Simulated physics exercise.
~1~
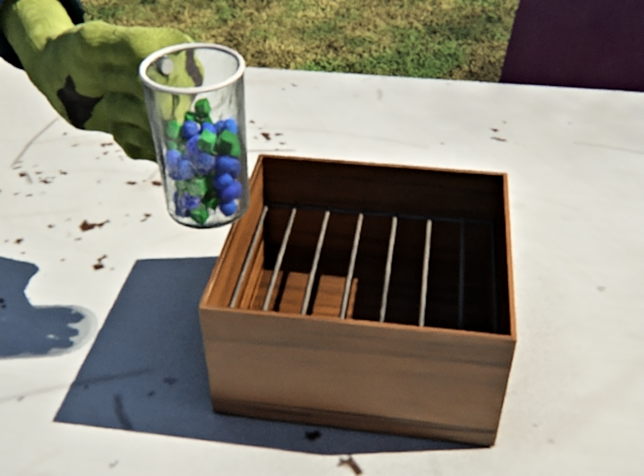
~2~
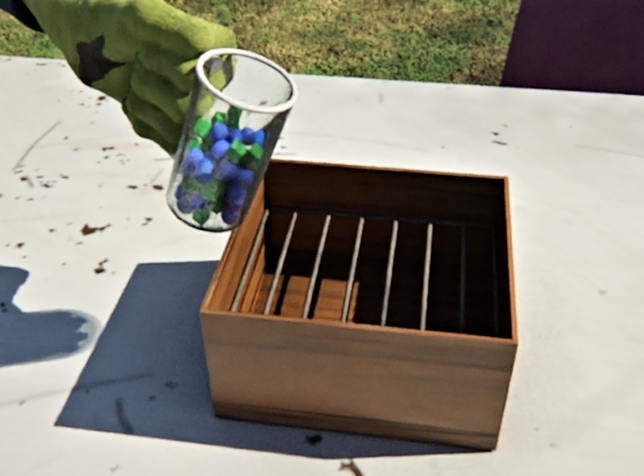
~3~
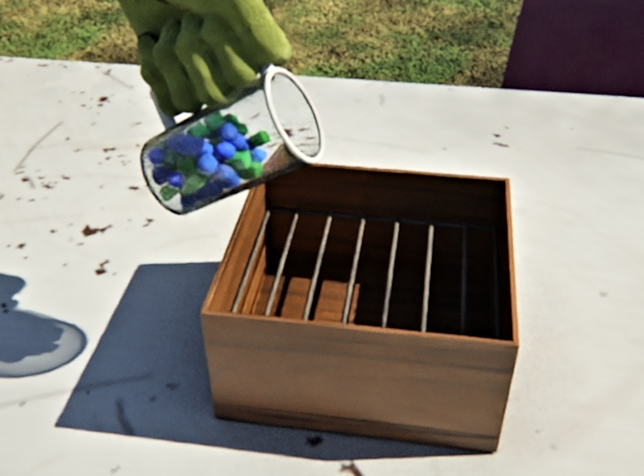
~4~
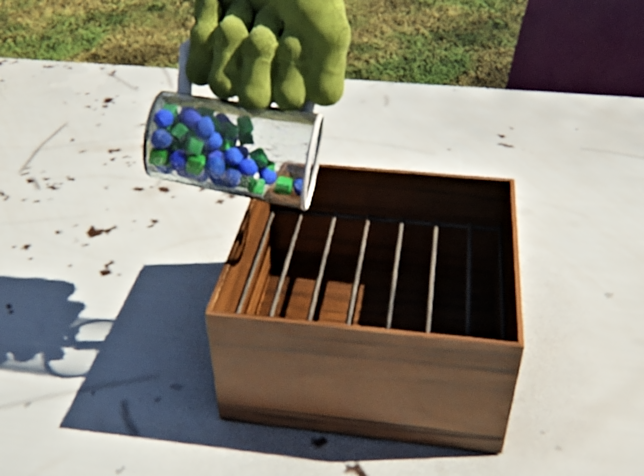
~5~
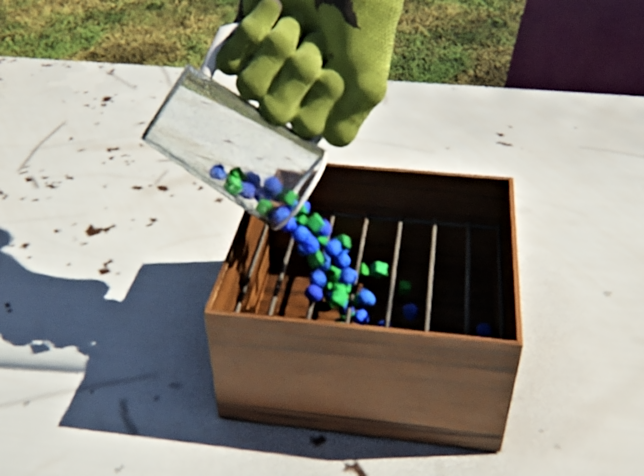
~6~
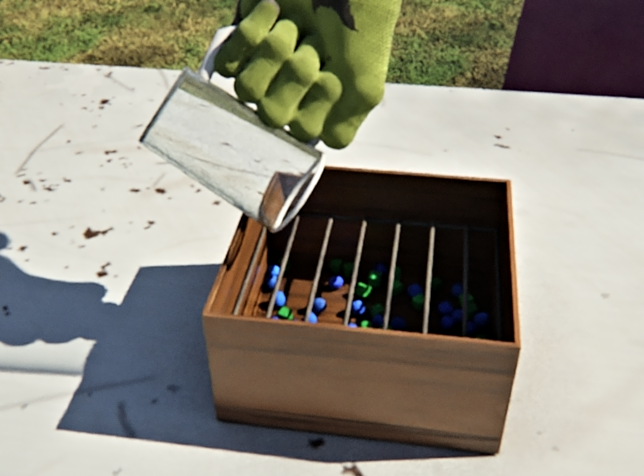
On an outdoor table, a green-gloved hand tipping blue and green pieces from a clear cup through wires into a wooden box.
